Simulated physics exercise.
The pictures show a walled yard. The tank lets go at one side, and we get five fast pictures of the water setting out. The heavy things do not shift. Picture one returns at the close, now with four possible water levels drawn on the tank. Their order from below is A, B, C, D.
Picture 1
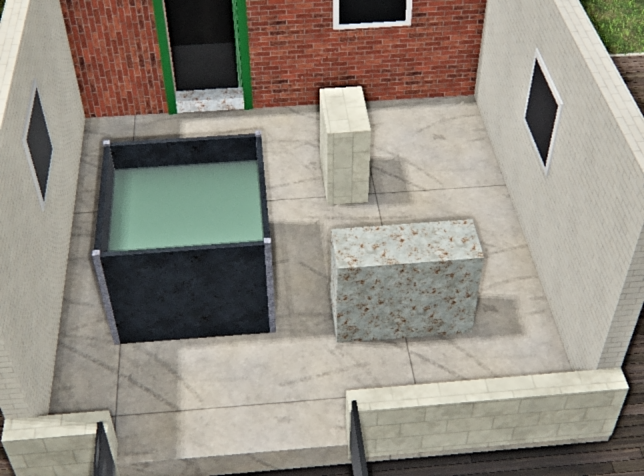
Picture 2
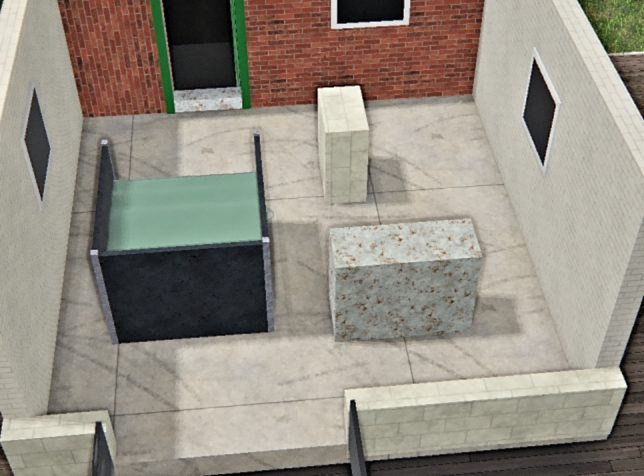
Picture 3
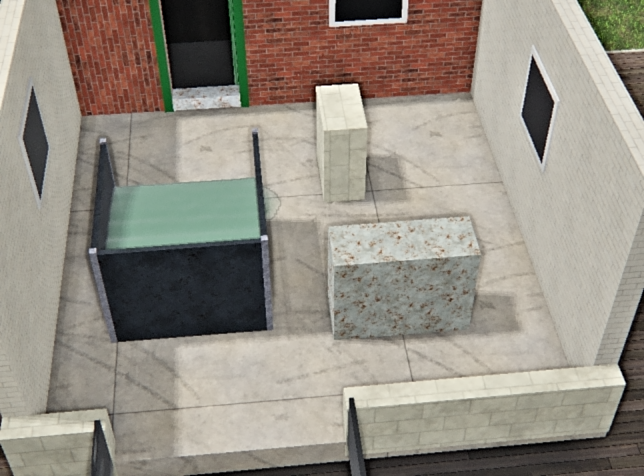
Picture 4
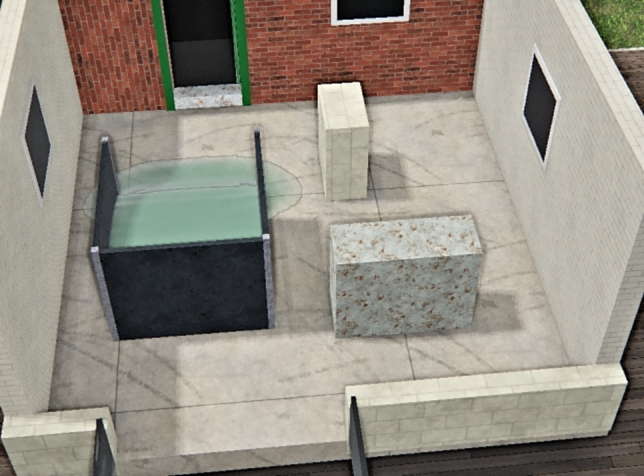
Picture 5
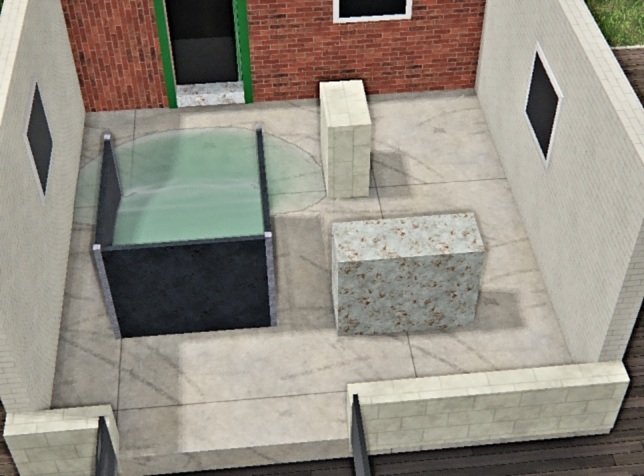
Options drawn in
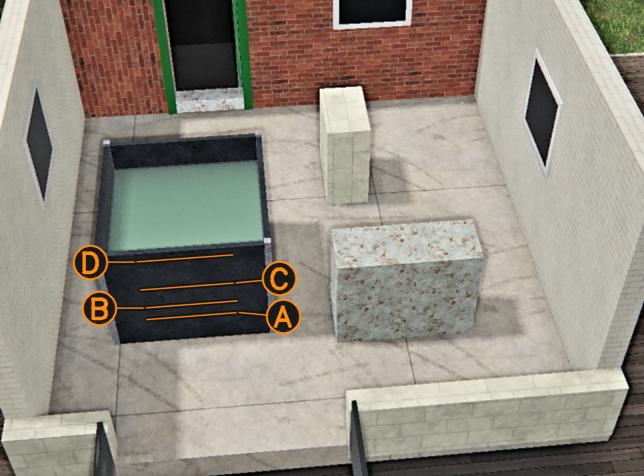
In a walled yard with a brick back wall and a green-framed doorway, the far side of a dark tank disappeared, and pale green water slid out and spread across the paved ground behind it.
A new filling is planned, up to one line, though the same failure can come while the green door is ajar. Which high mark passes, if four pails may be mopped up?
Mark A just does it.
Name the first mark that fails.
The answer is B.
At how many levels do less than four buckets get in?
One of the four.
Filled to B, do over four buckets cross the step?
Yes, that goes wrong.
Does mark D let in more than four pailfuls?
Yes.
On the marked copy, A at (192, 316); B at (190, 304); C at (188, 286); D at (184, 258); from the bottom up A, B, C, D.
For mark A, a bucket or two gets in.
For mark B, about 9 bucketfuls get in.
For mark C, dozens of bucketfuls pour in.
For mark D, dozens of bucketfuls pour in.
